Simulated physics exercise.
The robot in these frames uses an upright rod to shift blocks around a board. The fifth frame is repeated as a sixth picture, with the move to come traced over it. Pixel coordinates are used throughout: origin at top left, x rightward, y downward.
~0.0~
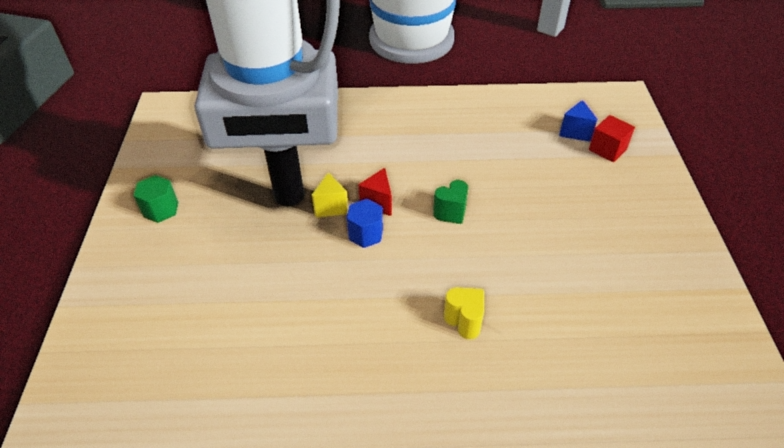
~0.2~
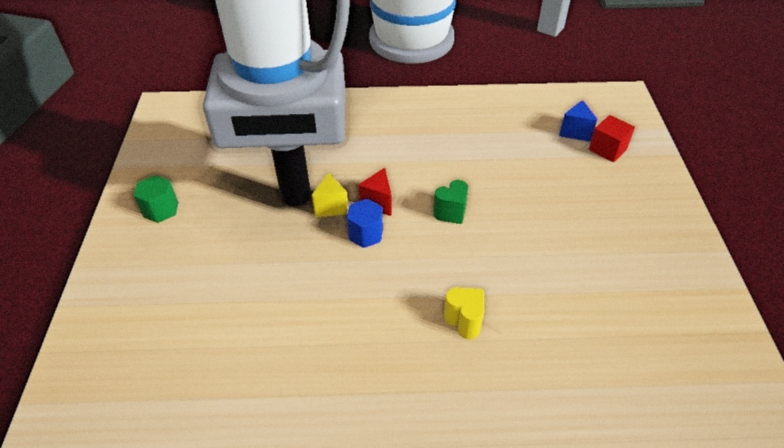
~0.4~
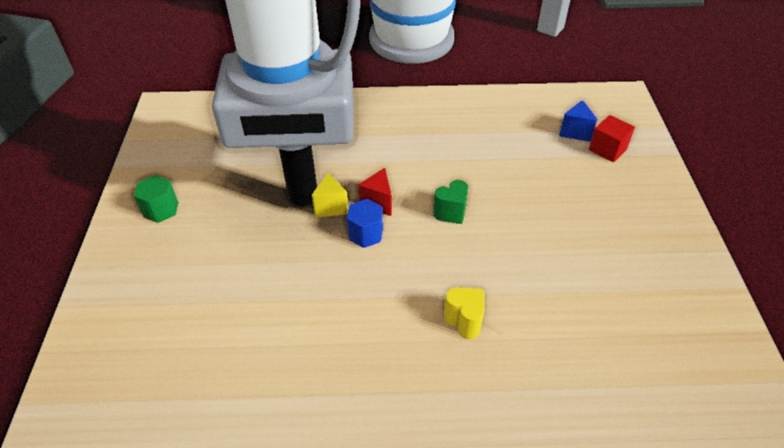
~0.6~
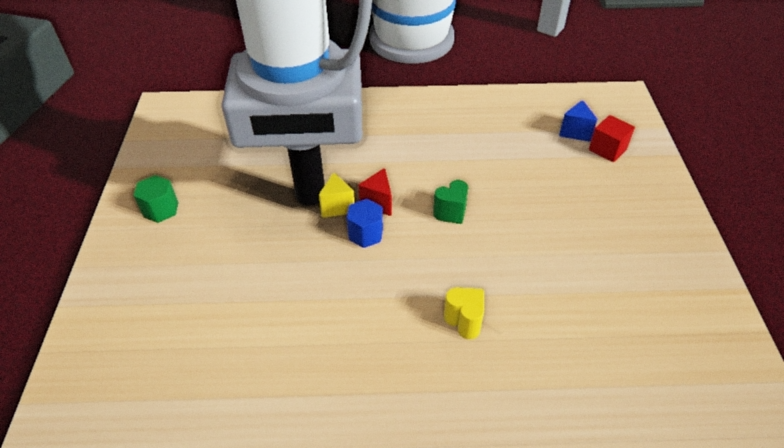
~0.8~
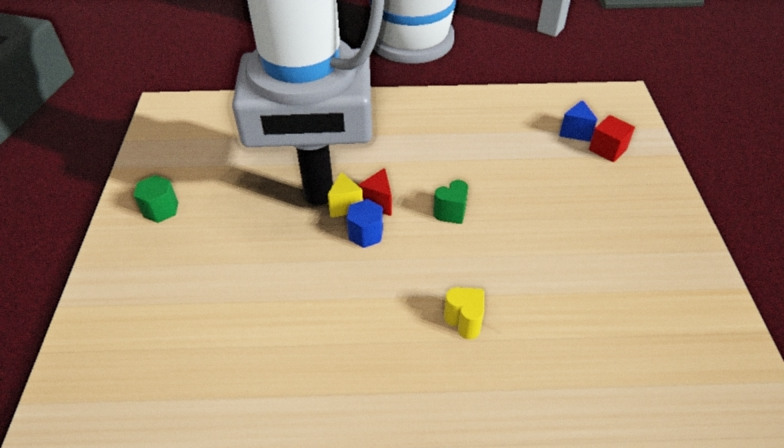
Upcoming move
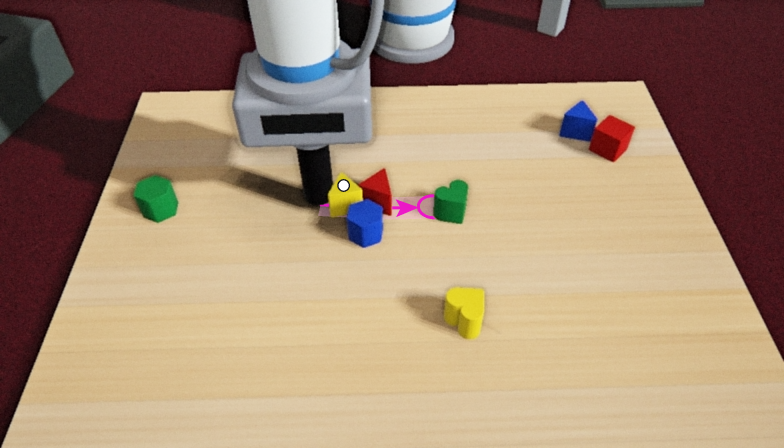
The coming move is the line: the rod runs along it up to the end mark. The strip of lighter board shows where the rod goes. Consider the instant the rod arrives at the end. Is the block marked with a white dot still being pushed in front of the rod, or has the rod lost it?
When the path is over, you would find the block marked with a white dot still in front of the rod.
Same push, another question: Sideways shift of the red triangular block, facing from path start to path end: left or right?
It gets pushed left.
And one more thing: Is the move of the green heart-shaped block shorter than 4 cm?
The answer is yes.
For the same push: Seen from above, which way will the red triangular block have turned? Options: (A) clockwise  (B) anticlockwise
(B)
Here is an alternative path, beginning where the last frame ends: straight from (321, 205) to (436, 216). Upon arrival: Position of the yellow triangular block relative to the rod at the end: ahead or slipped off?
The rod still drives it.
The line goes from (321, 205) over (358, 207) and (396, 208) to (433, 207); the dot is on the yellow triangular block.
The first path, step by step. One third of the way, rod at (359, 197); yellow triangular block at (383, 189); red triangular block at (396, 175), turned 25° clockwise.
Two thirds of the way, rod at (396, 198); yellow triangular block at (423, 187), turned 30° anticlockwise; red triangular block at (413, 168).
At the end, rod at (434, 197); yellow triangular block at (461, 186), turned 20° anticlockwise; blue hexagon unmoved; red triangular block at (416, 166), turned 25° anticlockwise; green heart-shaped block at (477, 200).
